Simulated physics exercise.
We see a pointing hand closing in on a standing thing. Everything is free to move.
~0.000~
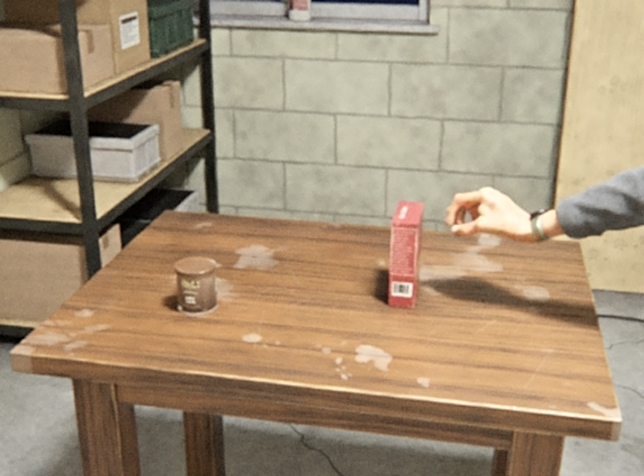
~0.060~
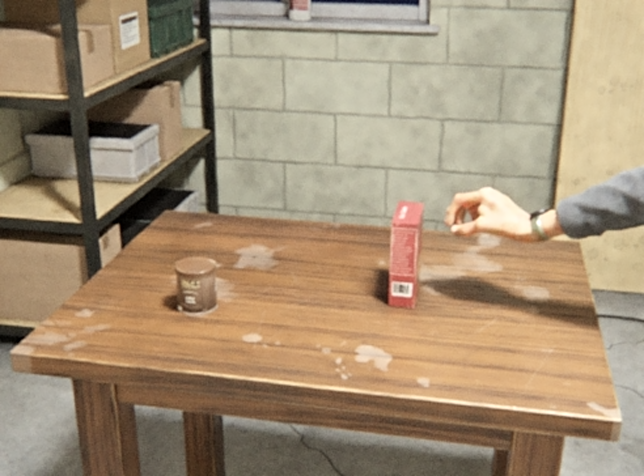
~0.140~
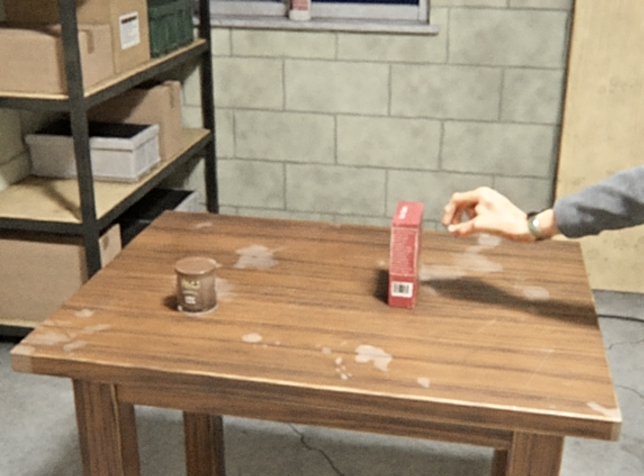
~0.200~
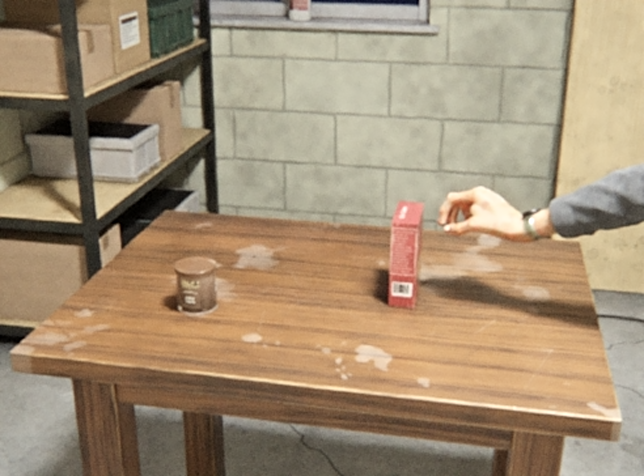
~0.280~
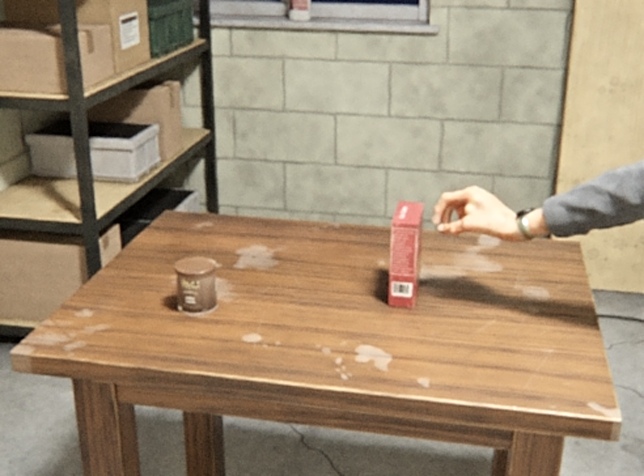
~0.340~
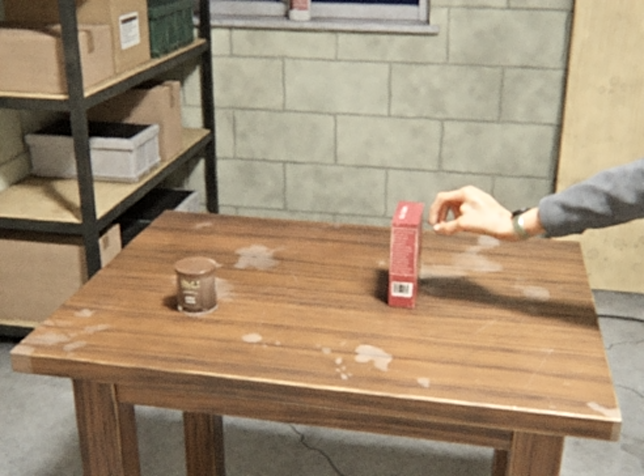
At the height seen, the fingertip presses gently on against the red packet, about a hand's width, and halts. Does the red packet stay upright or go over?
The red packet tips over.
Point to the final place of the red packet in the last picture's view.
Around (343, 277).
After 1.04 s, red packet turned 46° from how it was put near (370, 255).
After 1.14 s, red packet on its side near (346, 278).
In the end (2.3 s), toppled on the table, red packet. At the end, from the last picture's camera, red packet near (343, 277).
